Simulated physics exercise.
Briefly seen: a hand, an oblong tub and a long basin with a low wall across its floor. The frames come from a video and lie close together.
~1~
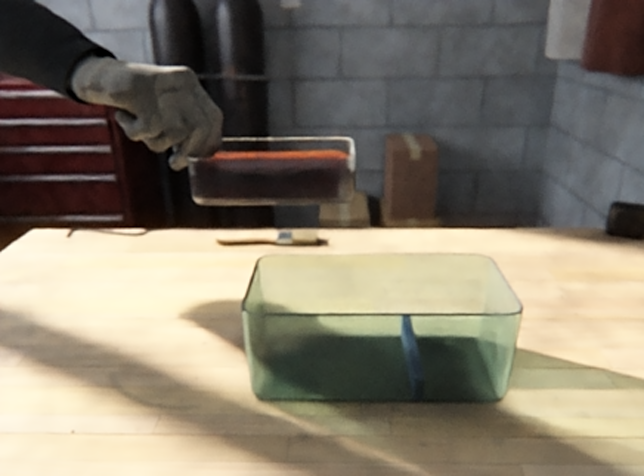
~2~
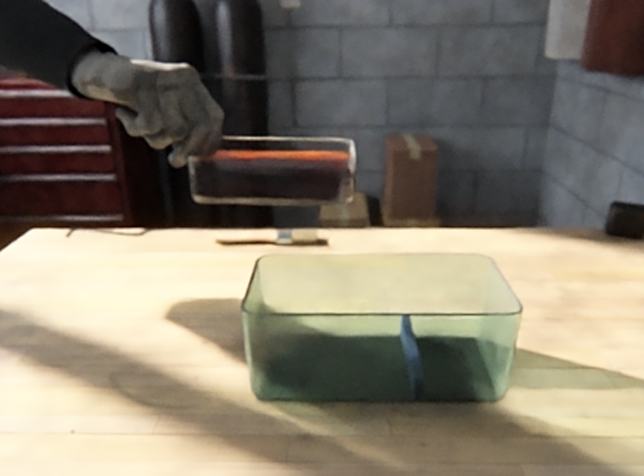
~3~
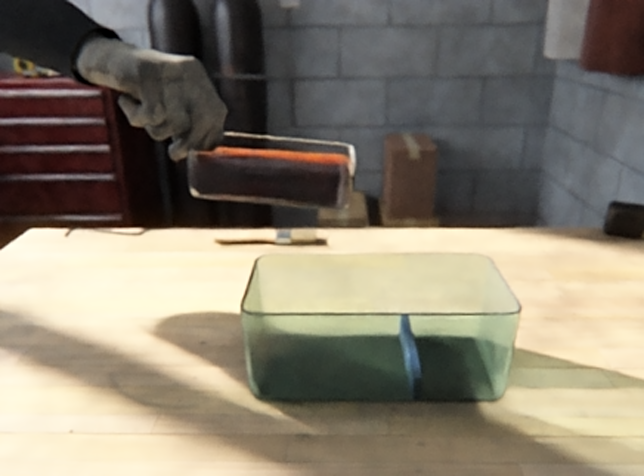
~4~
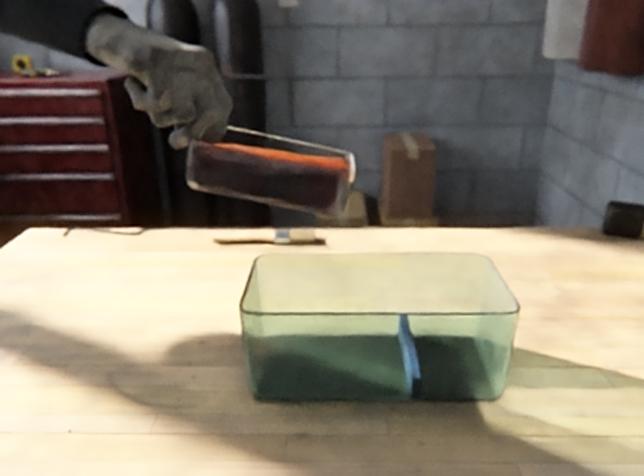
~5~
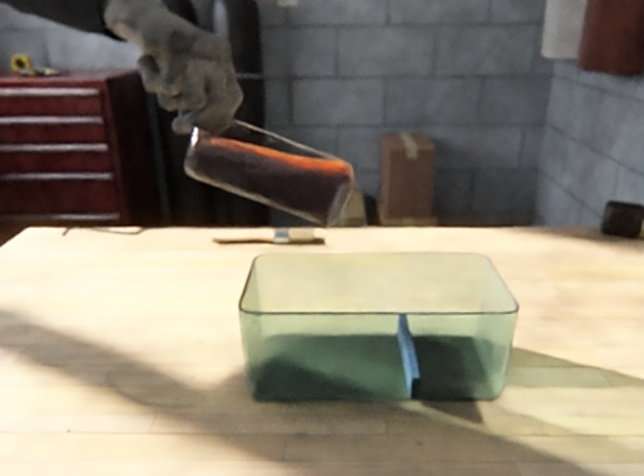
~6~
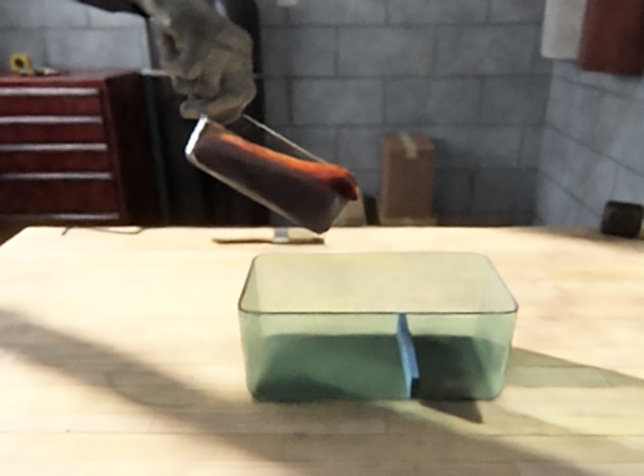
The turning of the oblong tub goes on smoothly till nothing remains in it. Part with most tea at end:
It is the part on the left.
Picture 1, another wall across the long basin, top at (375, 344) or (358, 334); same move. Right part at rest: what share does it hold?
Note: Roughly 70 % in case one, 80 % in case two.
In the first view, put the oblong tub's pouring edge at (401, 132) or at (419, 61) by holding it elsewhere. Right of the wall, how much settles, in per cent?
Roughly 55 percent on the first try and 55 percent on the second.
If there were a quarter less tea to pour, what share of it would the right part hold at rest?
Roughly 10 in a hundred.
A moment on, the tilt is 92° and 6 per cent is still to pour, 54 is left of the wall and 4 right of it.
Next, the tilt is 99° and 1 per cent is still to pour, 77 is left of the wall and 18 right of it.
Then the tilt is 99° and 0 per cent is still to pour, 76 is left of the wall and 18 right of it.
Later the tilt is 99° and 0 per cent is still to pour, 76 is left of the wall and 19 right of it.
At rest 74 per cent lies left of the wall, 20 right of it and 5 outside.
